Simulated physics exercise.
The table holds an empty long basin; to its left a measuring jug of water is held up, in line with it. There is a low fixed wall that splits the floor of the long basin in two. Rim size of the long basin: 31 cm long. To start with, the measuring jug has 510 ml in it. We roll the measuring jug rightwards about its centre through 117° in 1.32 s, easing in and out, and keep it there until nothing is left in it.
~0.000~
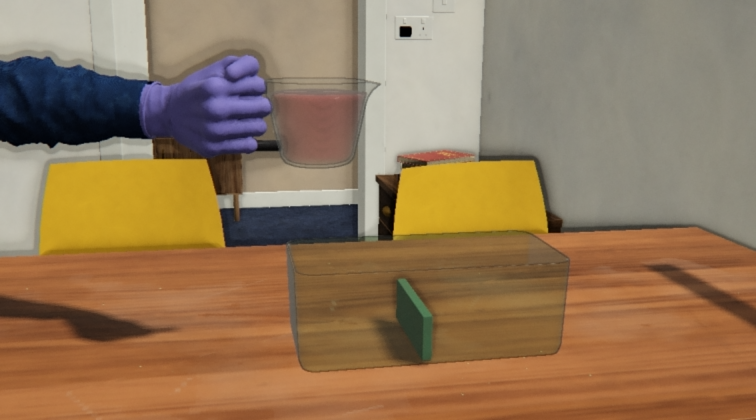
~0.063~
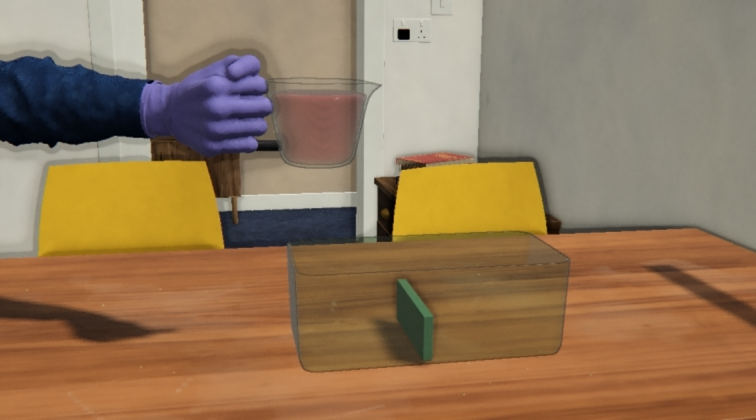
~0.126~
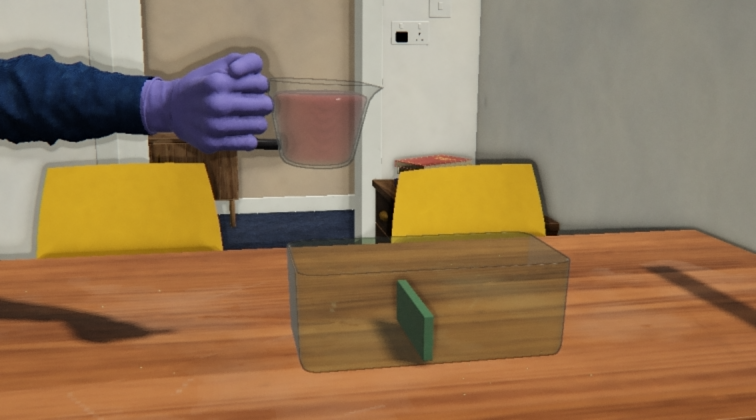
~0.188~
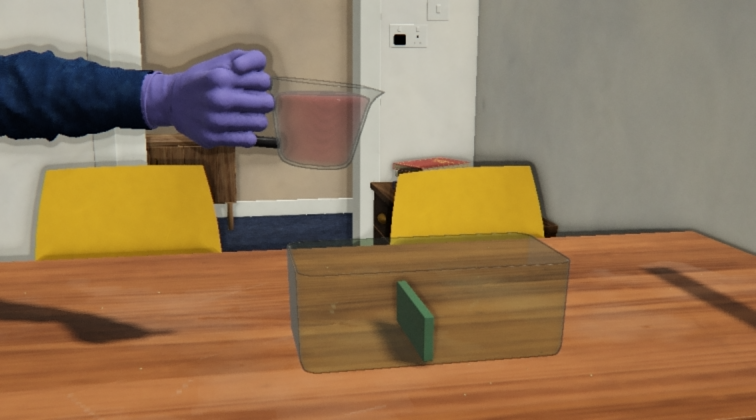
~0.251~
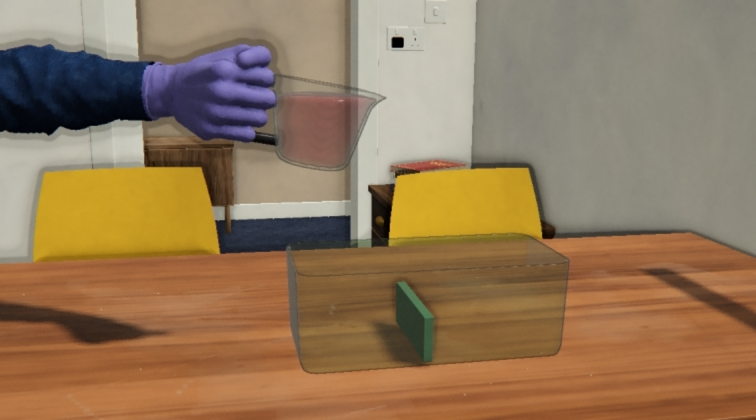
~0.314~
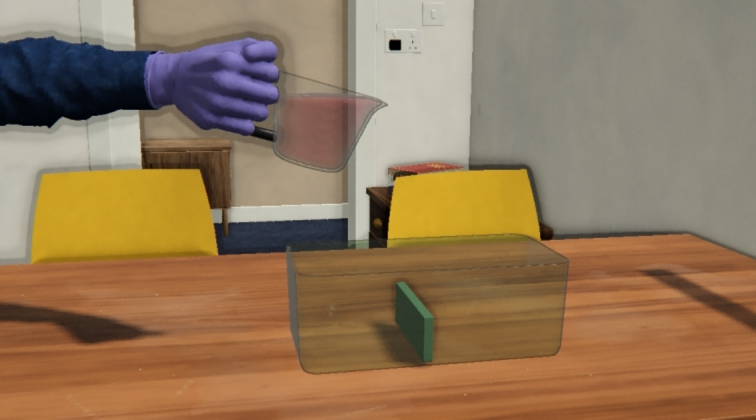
Above a wooden table holding a clear long basin with a small green divider, a purple-gloved hand held up a measuring jug of pinkish liquid and slowly tilted it a little to the right.
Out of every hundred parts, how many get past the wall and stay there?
About 72 out of 100.
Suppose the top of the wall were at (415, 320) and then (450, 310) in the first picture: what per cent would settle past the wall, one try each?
One try each: Around 65 percent and then around 20 percent.
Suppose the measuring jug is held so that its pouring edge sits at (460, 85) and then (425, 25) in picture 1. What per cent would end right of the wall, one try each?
Try 1: 95 %; try 2: 95 %.
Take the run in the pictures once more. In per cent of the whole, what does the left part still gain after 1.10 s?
Roughly 8 in a hundred.
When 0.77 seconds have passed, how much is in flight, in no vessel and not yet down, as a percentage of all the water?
Some 28 per cent.
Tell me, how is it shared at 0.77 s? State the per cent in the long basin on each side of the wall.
Some 1 per cent left and 22 right.
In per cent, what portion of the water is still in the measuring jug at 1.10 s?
About 2 per cent.
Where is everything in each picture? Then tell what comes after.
In the first picture, it leans 0°; its right rim is at (381, 82); the water meets the walls at (268, 94) and (366, 93); the long basin's rim runs from (291, 259) to (549, 247); the wall's top is at (413, 298).
In the second picture, it leans 1°; its right rim is at (382, 84); the water meets the walls at (269, 94) and (366, 94).
In the third picture, it leans 3°; its right rim is at (383, 86); the water meets the walls at (271, 93) and (367, 95).
In the fourth picture, it leans 6°; its right rim is at (385, 91); the water meets the walls at (273, 95) and (369, 96).
In the fifth picture, it leans 10°; its right rim is at (387, 97); the water meets the walls at (276, 97) and (374, 98).
In the sixth picture, it leans 16°; its right rim is at (388, 104); the water meets the walls at (277, 98) and (380, 100).
After 0.77 s the tilt is 73° and 50 per cent is still to pour, 1 is left of the wall and 22 right of it.
After 1.10 s the tilt is 109° and 2 per cent is still to pour, 19 is left of the wall and 72 right of it.
After 1.44 s the tilt is 117° and 0 per cent is still to pour, 27 is left of the wall and 72 right of it.
After 1.82 s the tilt is 117° and 0 per cent is still to pour, 27 is left of the wall and 72 right of it.
In the end 27 per cent lies left of the wall, 72 right of it and 1 outside.
